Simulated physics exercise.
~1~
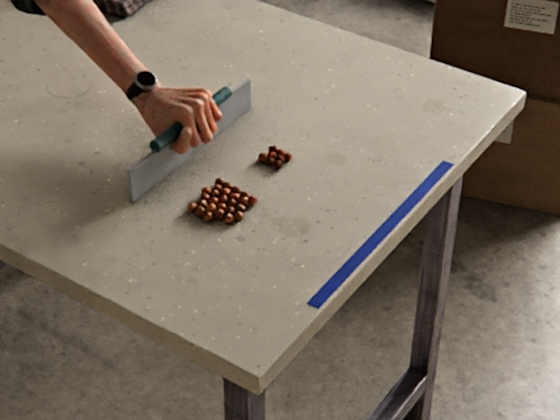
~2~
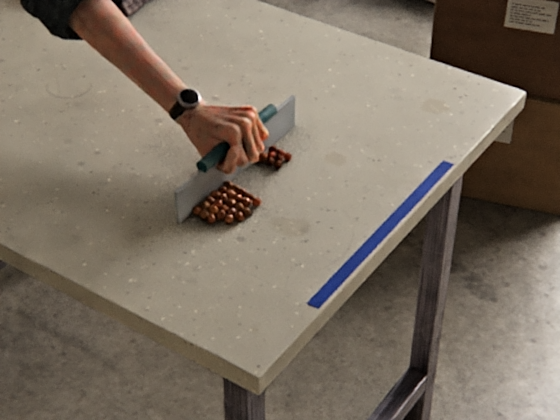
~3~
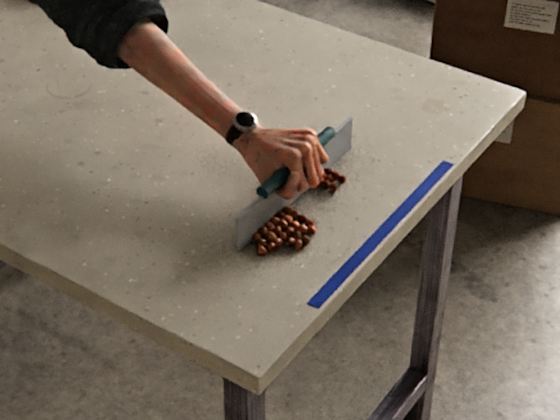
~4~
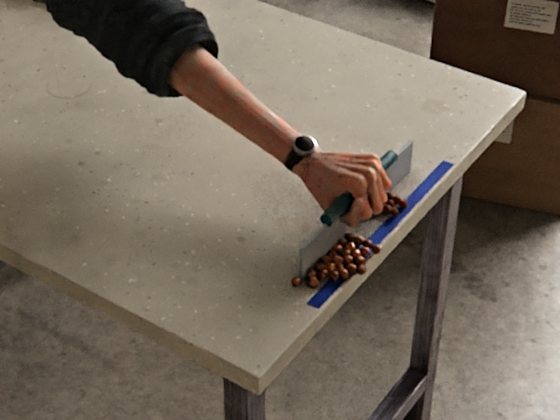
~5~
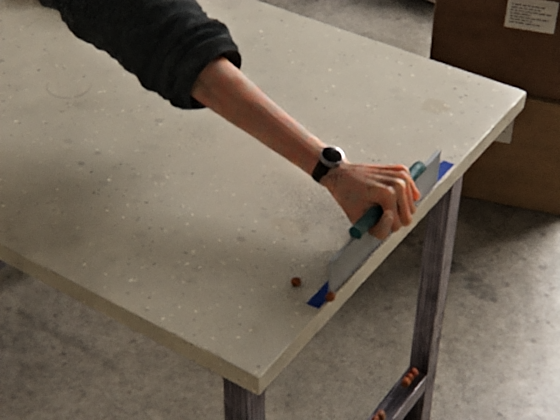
We see a hand in a dark sleeve and wristwatch push a scraper rightward across a table, sweeping two clusters of small brown balls toward blue tape; the scraper reaches the tape and nearly all go over the edge, leaving a couple on the tabletop and some on the frame below.
